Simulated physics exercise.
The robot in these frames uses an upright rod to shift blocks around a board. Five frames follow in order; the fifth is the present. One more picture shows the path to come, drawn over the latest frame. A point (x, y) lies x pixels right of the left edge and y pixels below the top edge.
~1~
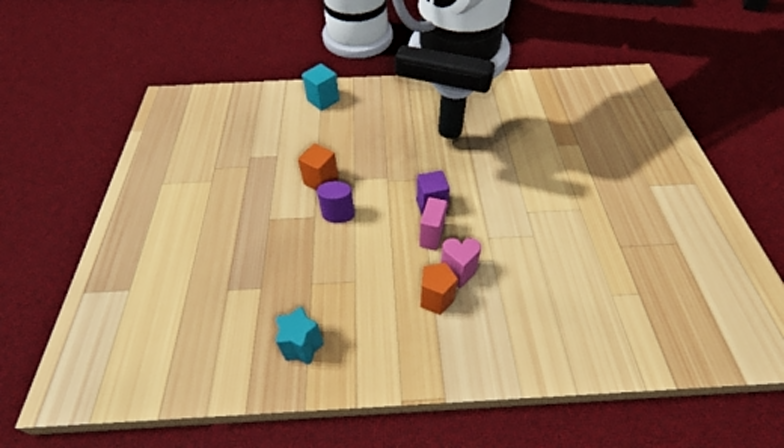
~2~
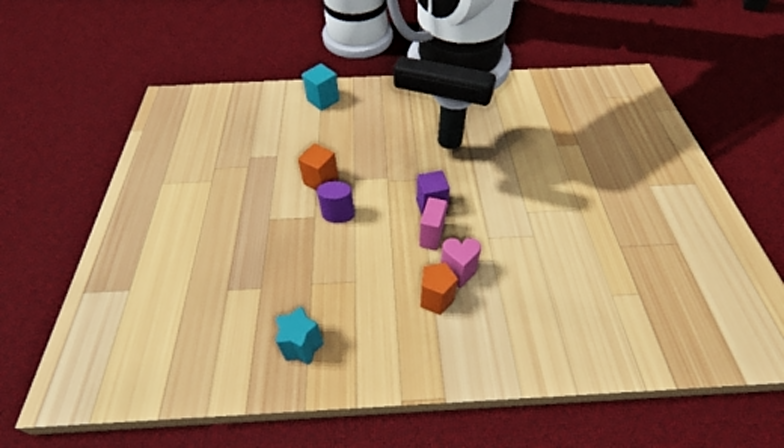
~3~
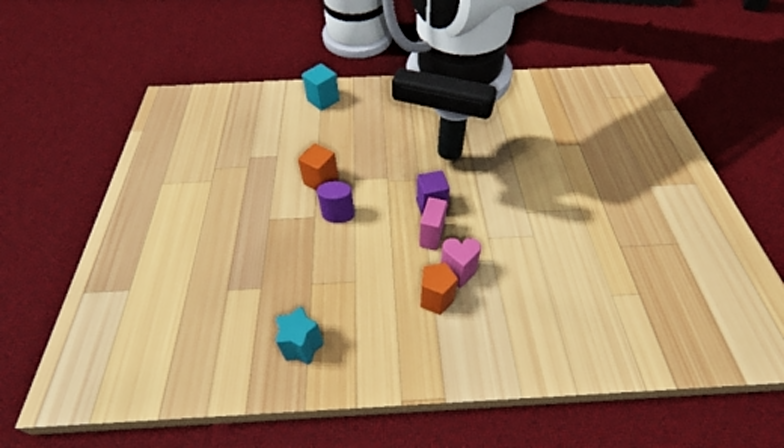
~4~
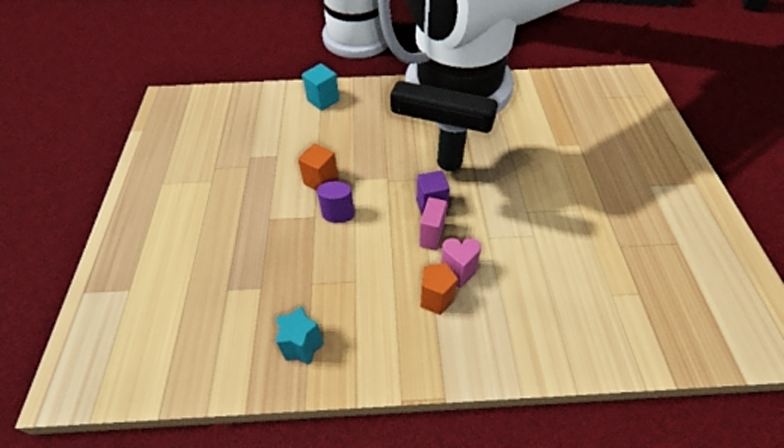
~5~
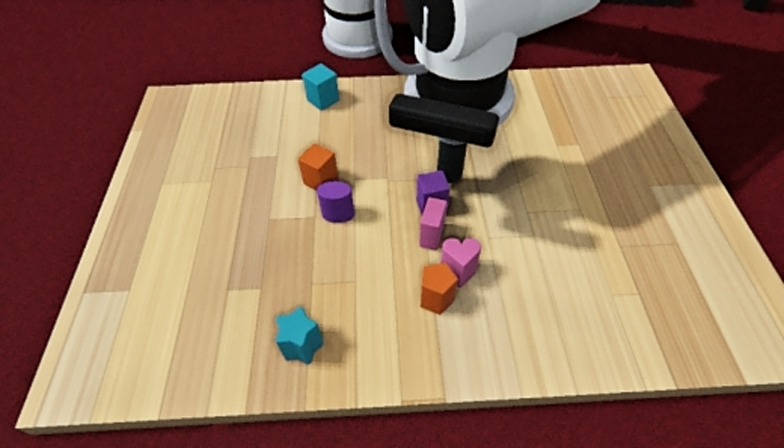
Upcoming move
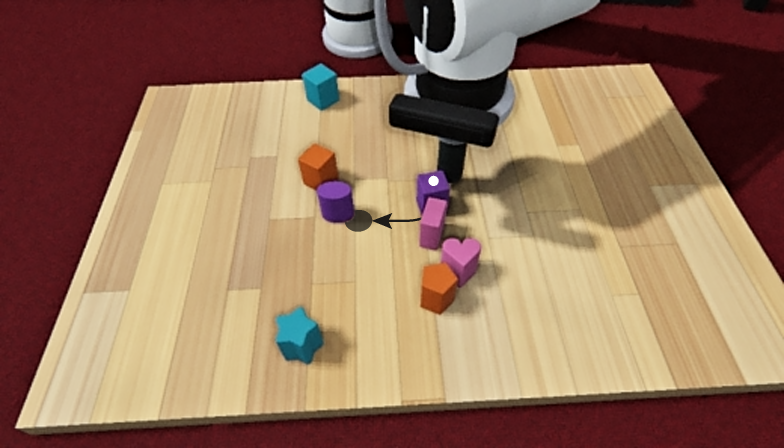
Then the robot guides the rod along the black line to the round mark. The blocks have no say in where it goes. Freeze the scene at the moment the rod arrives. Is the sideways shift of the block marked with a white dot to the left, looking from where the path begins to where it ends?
I believe so.
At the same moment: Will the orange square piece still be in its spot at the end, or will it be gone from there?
It barely shifts, if at all.
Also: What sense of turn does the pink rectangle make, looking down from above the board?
It turns counter-clockwise.
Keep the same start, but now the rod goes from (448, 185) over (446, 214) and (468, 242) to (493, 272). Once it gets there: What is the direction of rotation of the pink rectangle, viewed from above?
Answer: Anticlockwise.
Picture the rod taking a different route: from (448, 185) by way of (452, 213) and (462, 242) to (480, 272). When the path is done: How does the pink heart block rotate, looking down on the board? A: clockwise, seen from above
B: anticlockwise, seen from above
A.
The drawn path runs from (448, 185) via (433, 211) and (398, 221), ending at (359, 221); the dot is on the purple square piece.
The first path, step by step. One third of the way, rod at (434, 200); purple square piece at (412, 200); pink rectangle at (429, 223), turned 35° anticlockwise.
Two thirds of the way, rod at (397, 210); purple square piece at (378, 214), turned 45° anticlockwise; pink rectangle at (429, 223), turned 35° anticlockwise.
At the end, rod at (357, 210); orange square piece not moved; purple elliptical block at (326, 188); purple square piece at (367, 219), turned 75° anticlockwise; pink rectangle at (429, 223), turned 35° anticlockwise.
